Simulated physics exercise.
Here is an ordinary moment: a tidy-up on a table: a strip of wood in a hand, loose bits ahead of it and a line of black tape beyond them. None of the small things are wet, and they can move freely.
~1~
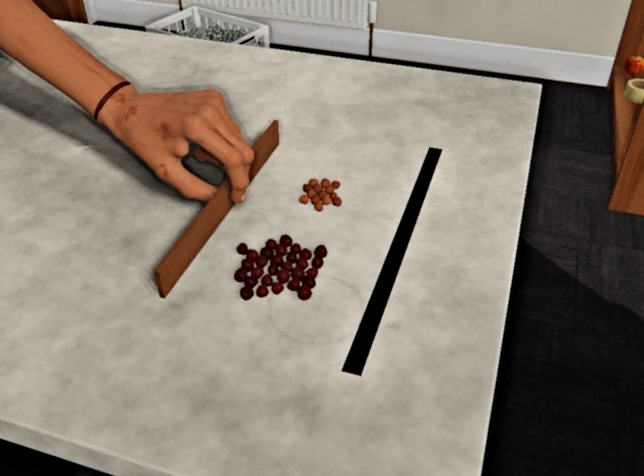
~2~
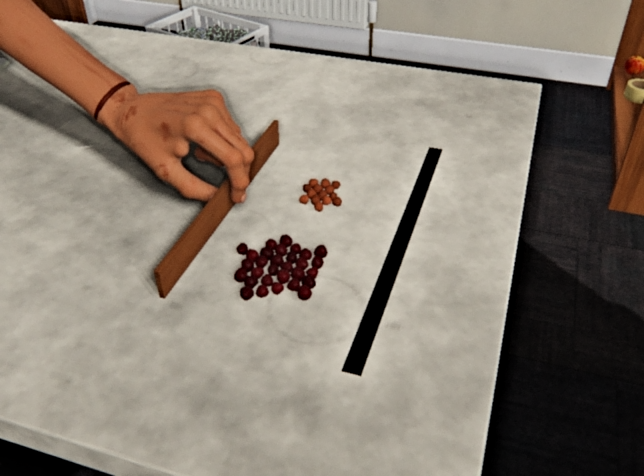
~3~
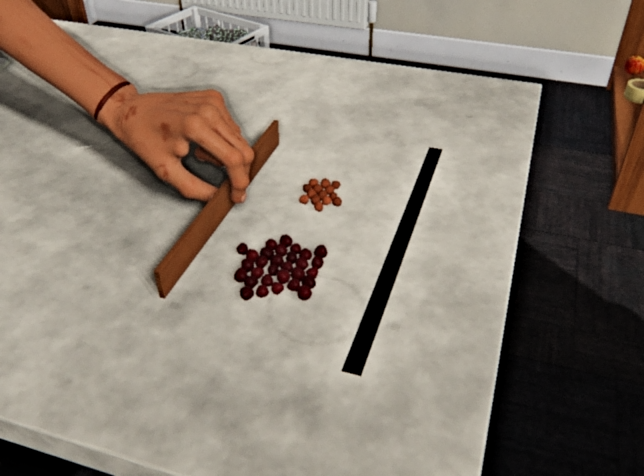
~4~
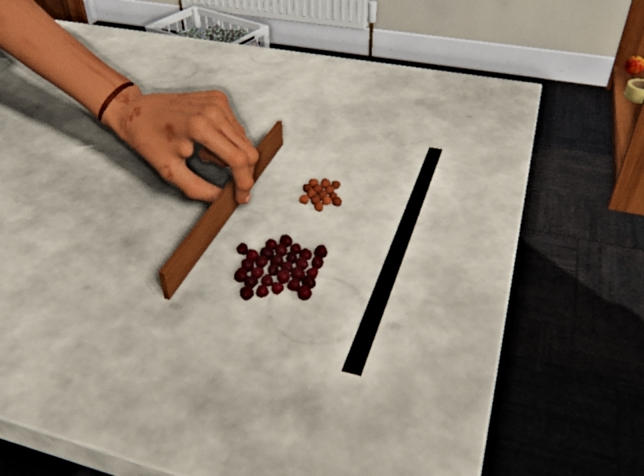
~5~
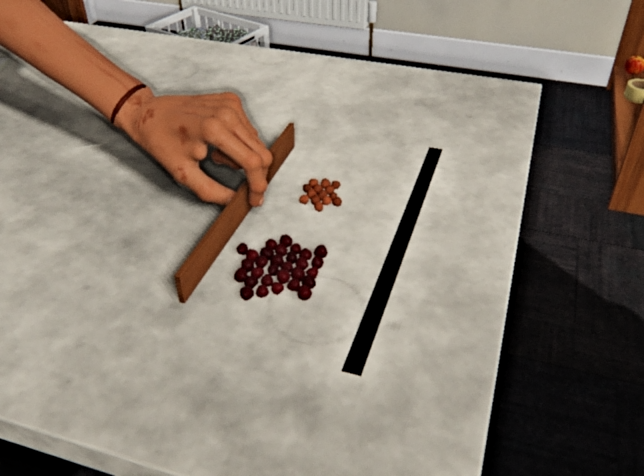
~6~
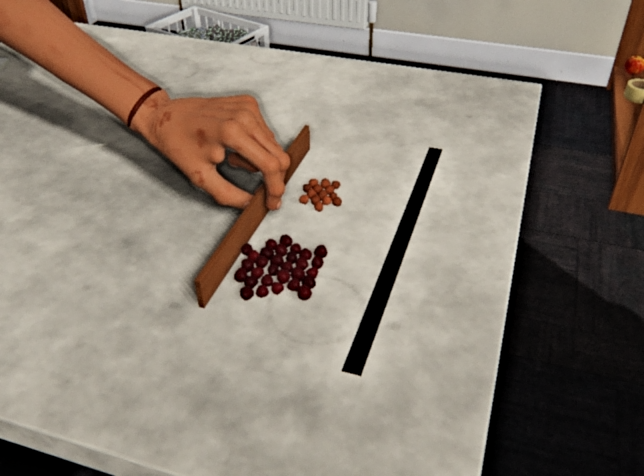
A hand holding a strip of wood upright rests still on a pale tabletop, then slides it slowly to the right, closer to a cluster of dark red cherries and a smaller group of orange-brown pellets, with black tape beyond them.
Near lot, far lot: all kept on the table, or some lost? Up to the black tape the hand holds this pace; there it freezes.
Near lot all kept, far lot all kept.
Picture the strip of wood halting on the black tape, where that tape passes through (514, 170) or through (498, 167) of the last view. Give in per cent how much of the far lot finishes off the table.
With the first stop around 100 % ends off the table, and with the second around 20 %.
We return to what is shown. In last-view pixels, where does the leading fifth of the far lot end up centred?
Centre near (449, 218) px.
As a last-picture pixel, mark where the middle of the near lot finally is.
Resting middle, last view: About (422, 299).
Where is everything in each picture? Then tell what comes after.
Strip of wood at (170, 270), at rest; black tape at (433, 156), about a palm's width from the edge; edge at (514, 267); near lot at (272, 270), some dried cherries; far lot at (322, 195), a few clay pellets, in the first picture.
Strip of wood at (170, 270), at rest; far lot at (322, 195), in the second picture.
Strip of wood at (170, 270), at rest; near lot at (272, 270), in the third picture.
Strip of wood at (174, 271); far lot at (322, 195), in the fourth picture.
Strip of wood at (190, 274); near lot at (272, 270), in the fifth picture.
Strip of wood at (209, 279); black tape at (433, 156); edge at (514, 267); near lot at (272, 270); far lot at (322, 195), in the sixth picture.
Then, 0.44 s after the last picture, strip of wood still moving, near (338, 205); near lot all on the table, its front near (365, 260); far lot all on the table, its front near (382, 205).
Then, 0.90 s after the last picture, strip of wood stopped at the black tape; near lot all on the table, its front near (440, 304); far lot all on the table, its front near (456, 219).
Then, 1.18 s after the last picture, strip of wood stopped at the black tape; near lot all on the table, its front near (455, 308); far lot all on the table, its front near (457, 219).
At rest, strip of wood stopped at the black tape; near lot all on the table, its front near (455, 308); far lot all on the table, its front near (457, 219).
